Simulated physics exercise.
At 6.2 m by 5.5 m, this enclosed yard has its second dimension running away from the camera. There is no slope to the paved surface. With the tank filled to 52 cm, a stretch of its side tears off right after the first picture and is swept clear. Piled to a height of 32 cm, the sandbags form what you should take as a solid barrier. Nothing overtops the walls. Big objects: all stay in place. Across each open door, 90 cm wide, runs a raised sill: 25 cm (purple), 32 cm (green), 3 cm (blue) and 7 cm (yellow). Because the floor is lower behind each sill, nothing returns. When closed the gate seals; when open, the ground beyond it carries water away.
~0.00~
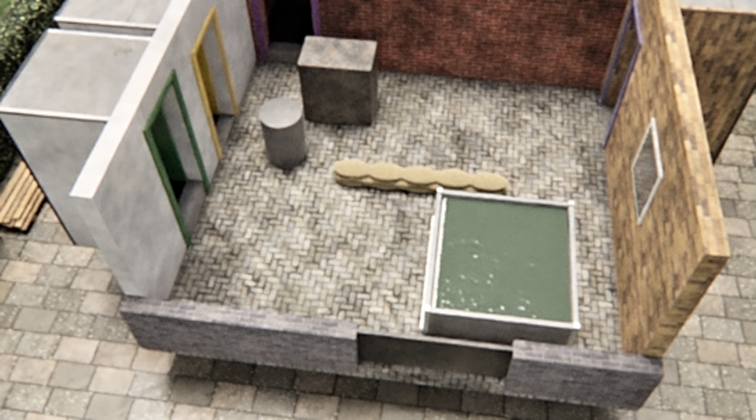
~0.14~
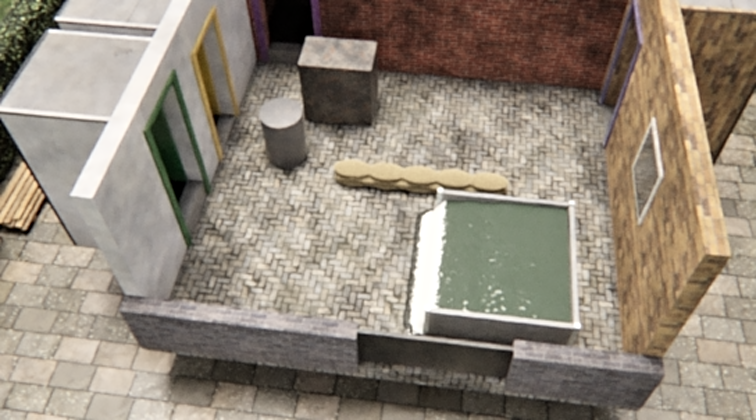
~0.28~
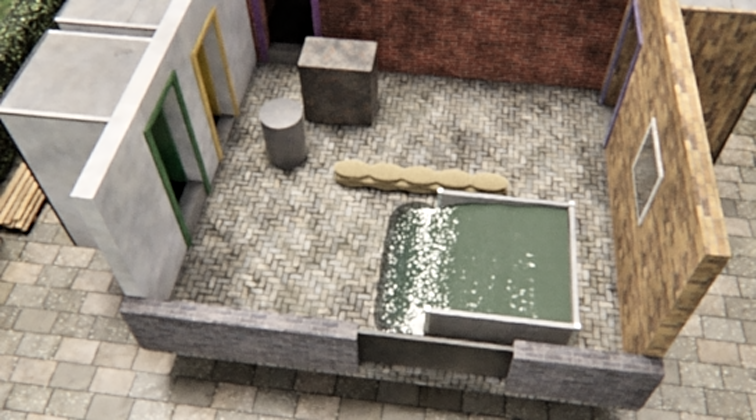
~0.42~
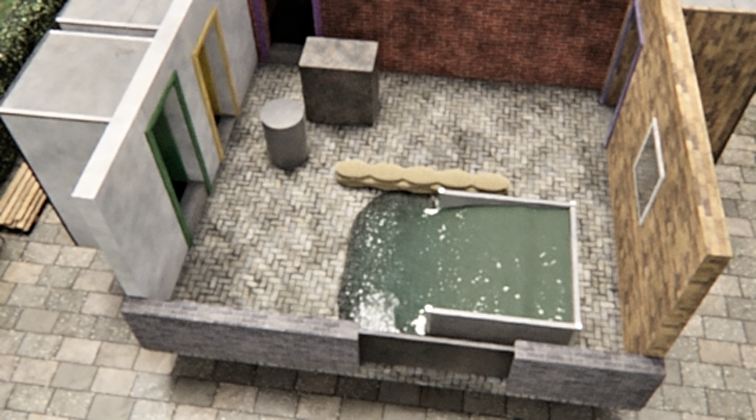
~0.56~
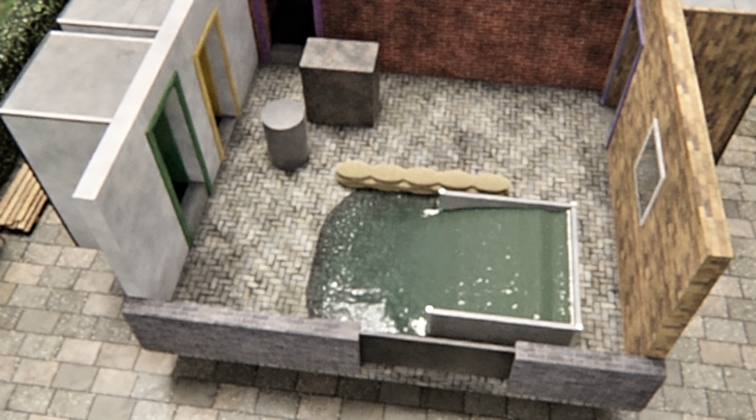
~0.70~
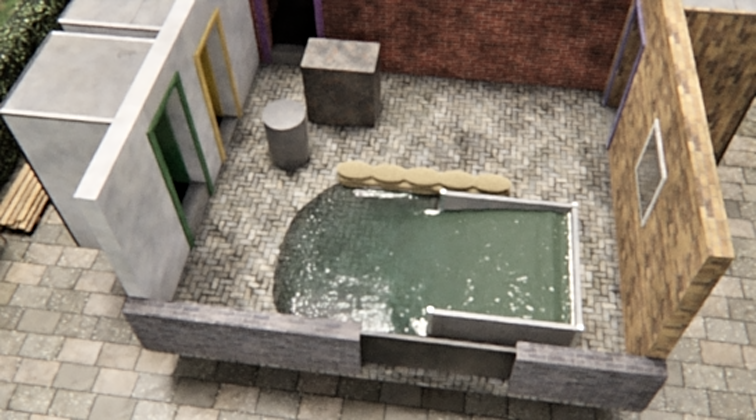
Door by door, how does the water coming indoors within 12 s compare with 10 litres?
In order: At the purple door the inflow will be within bounds, at the green door the inflow will be within bounds, at the blue door the inflow will be out of bounds, at the yellow door the inflow will be out of bounds.
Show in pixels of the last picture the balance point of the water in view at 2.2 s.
About (344, 260).
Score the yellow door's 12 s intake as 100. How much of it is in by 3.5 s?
By that time, around 30 per cent.
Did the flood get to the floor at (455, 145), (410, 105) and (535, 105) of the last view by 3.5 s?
Untouched, untouched, untouched.
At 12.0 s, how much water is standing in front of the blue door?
Roughly 6.5 centimetres.
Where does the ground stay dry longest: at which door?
Answer: The blue door.
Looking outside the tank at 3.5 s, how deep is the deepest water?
Around 23 centimetres.
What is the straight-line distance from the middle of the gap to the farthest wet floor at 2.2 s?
That works out near 4.4 m.
After 1.4 s water covers 35 % of the floor and is deepest (24 cm) near (191, 250); purple door not reached, green door 20 cm at the sill, 0 L in, blue door not reached, yellow door not reached.
After 2.2 s water covers 40 % of the floor and is deepest (36 cm) near (197, 306); purple door not reached, green door 27 cm at the sill, 0 L in, blue door not reached, yellow door 9 cm at the sill, 0 L in.
After 3.5 s water covers 45 % of the floor and is deepest (23 cm) near (184, 271); purple door 14 cm at the sill, 0 L in, green door 22 cm at the sill, 0 L in, blue door not reached, yellow door 11 cm at the sill, 11 L in.
After 7.0 s water covers 80 % of the floor and is deepest (14 cm) near (260, 65); purple door 10 cm at the sill, 0 L in, green door 8 cm at the sill, 0 L in, blue door not reached, yellow door 6 cm at the sill, 35 L in.
After 12.0 s water covers 95 % of the floor and is deepest (10 cm) near (353, 189); purple door 5 cm at the sill, 0 L in, green door 5 cm at the sill, 0 L in, blue door 7 cm at the sill, 54 L in, yellow door 5 cm at the sill, 40 L in.
